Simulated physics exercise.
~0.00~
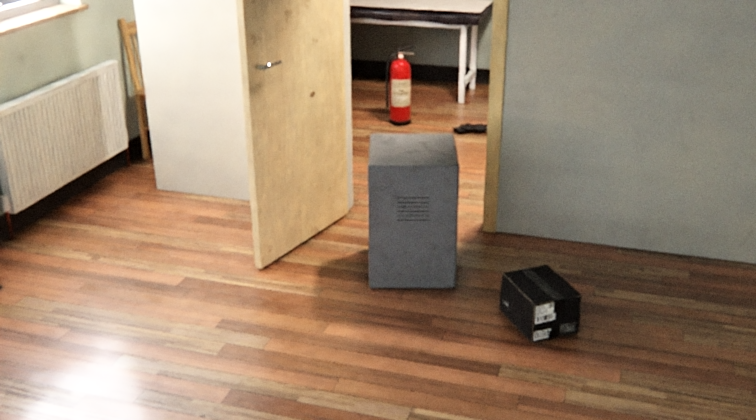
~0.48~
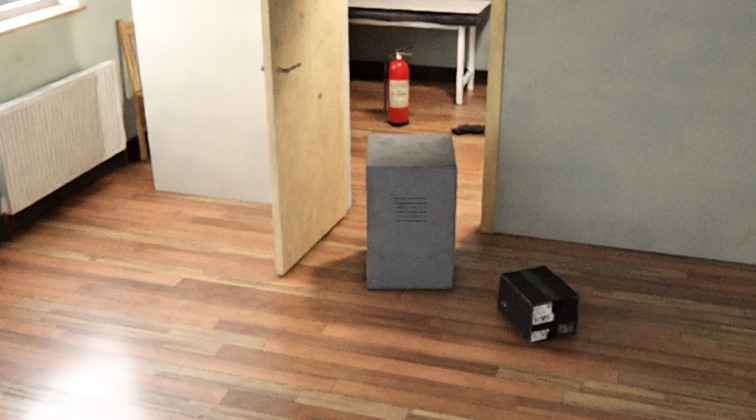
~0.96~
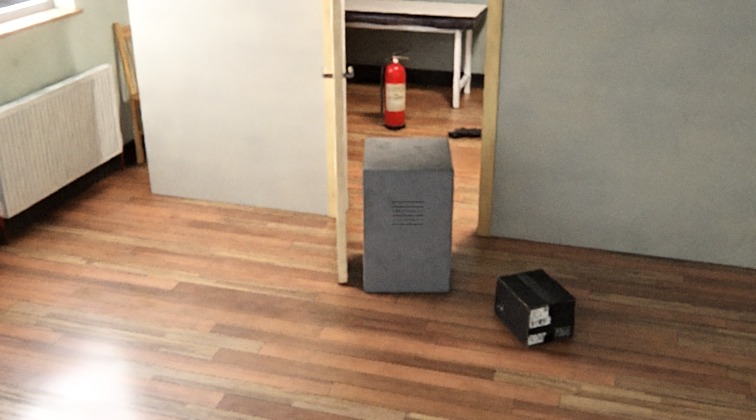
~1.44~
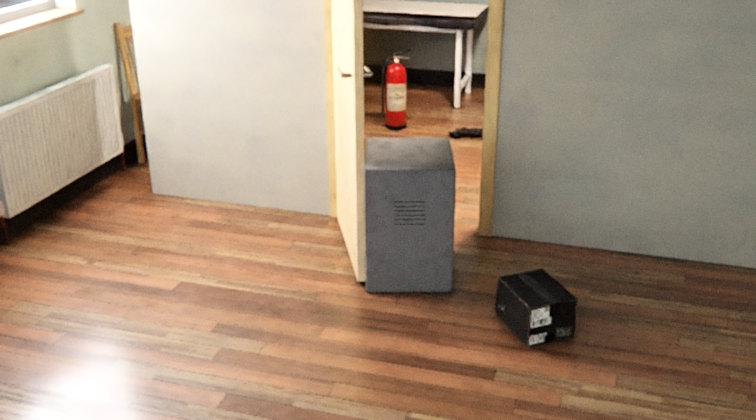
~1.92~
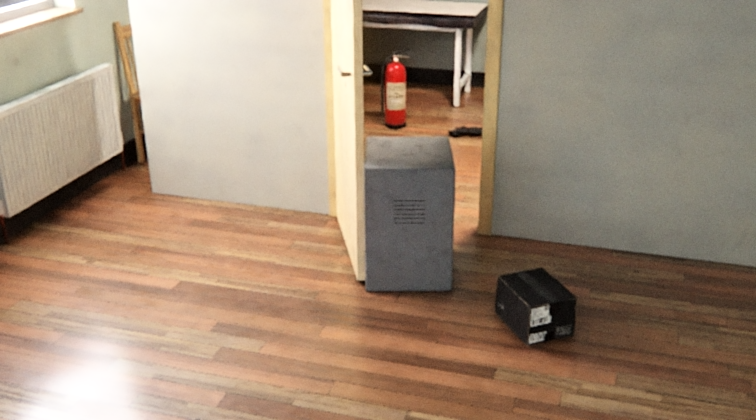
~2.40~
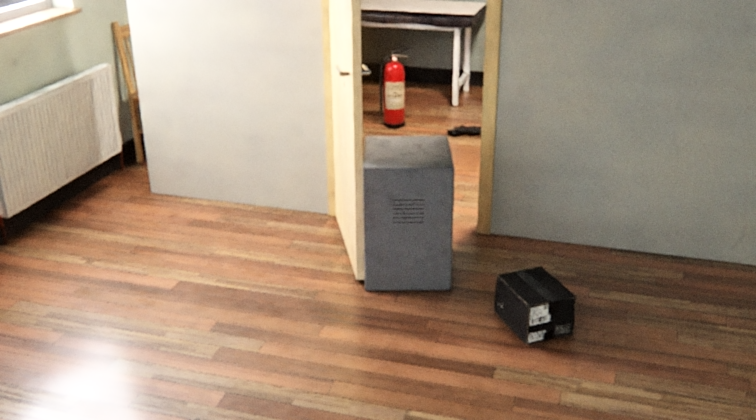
In a room with a wooden floor, an open door swung partway toward closing until it came up against a grey box-like appliance in the doorway and stopped there, still open, while the appliance and a small black parcel stayed put.
